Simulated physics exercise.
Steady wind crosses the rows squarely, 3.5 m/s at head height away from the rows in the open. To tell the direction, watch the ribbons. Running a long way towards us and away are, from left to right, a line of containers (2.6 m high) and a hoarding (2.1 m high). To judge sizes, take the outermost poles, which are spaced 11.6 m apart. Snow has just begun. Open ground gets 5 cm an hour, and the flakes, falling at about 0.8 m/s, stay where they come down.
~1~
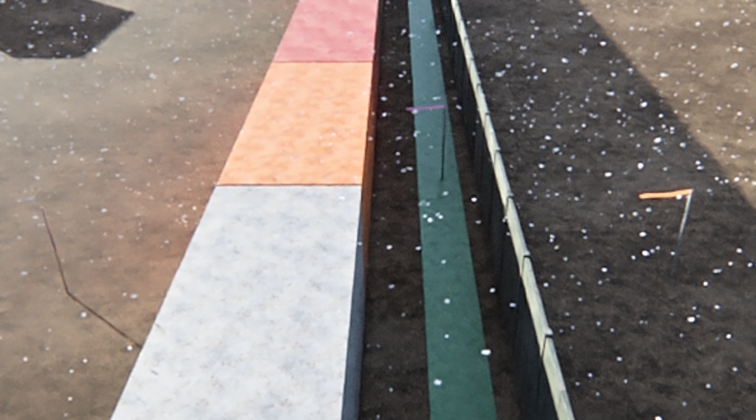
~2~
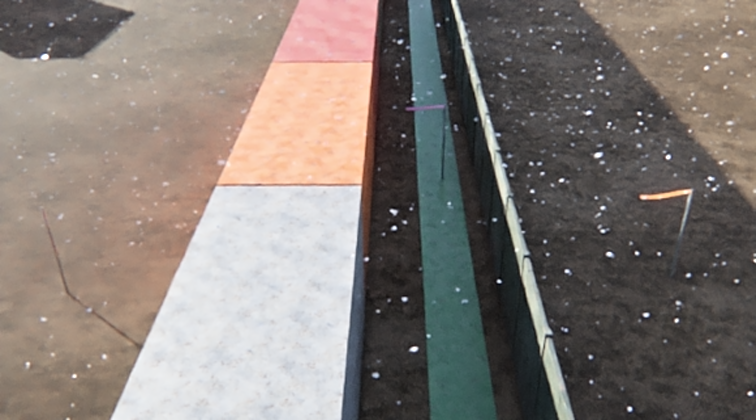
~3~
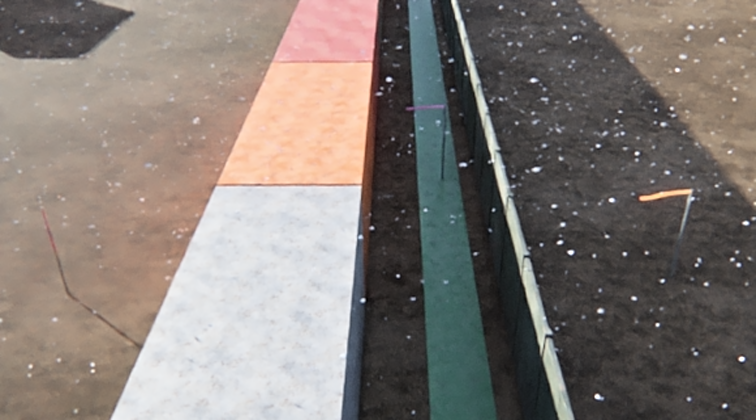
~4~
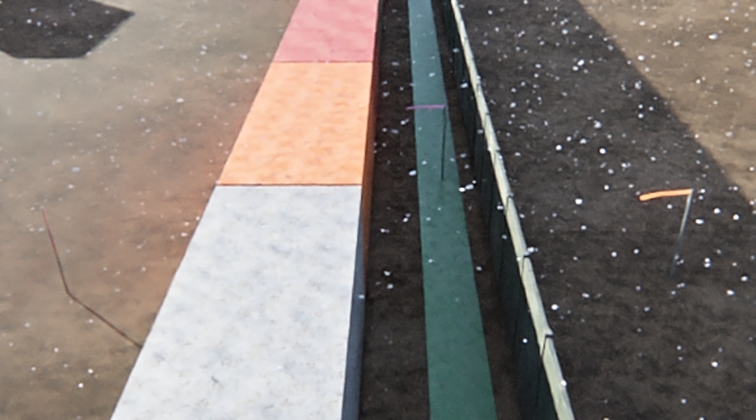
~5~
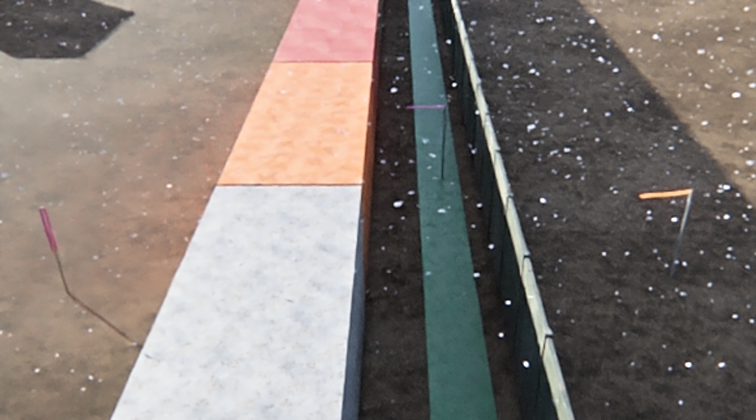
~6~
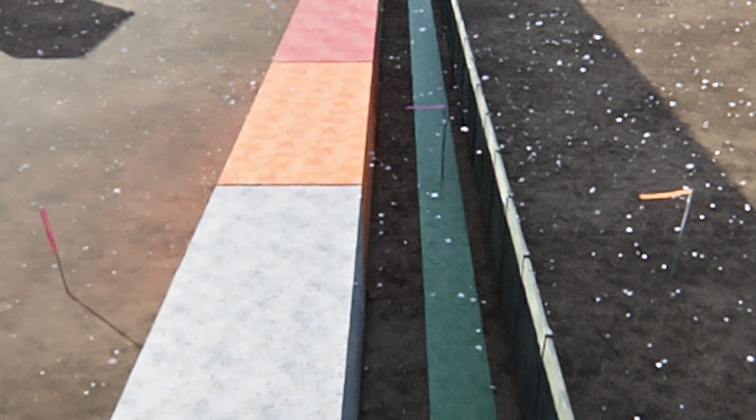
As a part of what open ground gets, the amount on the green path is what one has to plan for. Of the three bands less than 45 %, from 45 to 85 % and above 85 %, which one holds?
The band that holds is under 45 %.
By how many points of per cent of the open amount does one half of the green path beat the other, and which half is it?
It's the side on the left, by some 15 points.
10 minutes on, 1 mm on the green path, 8 mm in the open.
30 minutes on, 3 mm on the green path, 25 mm in the open.
60 minutes on, 5 mm on the green path, 50 mm in the open, so the green path has 10 % of the open amount; the left half of it has 18 %, the right half 2 %.
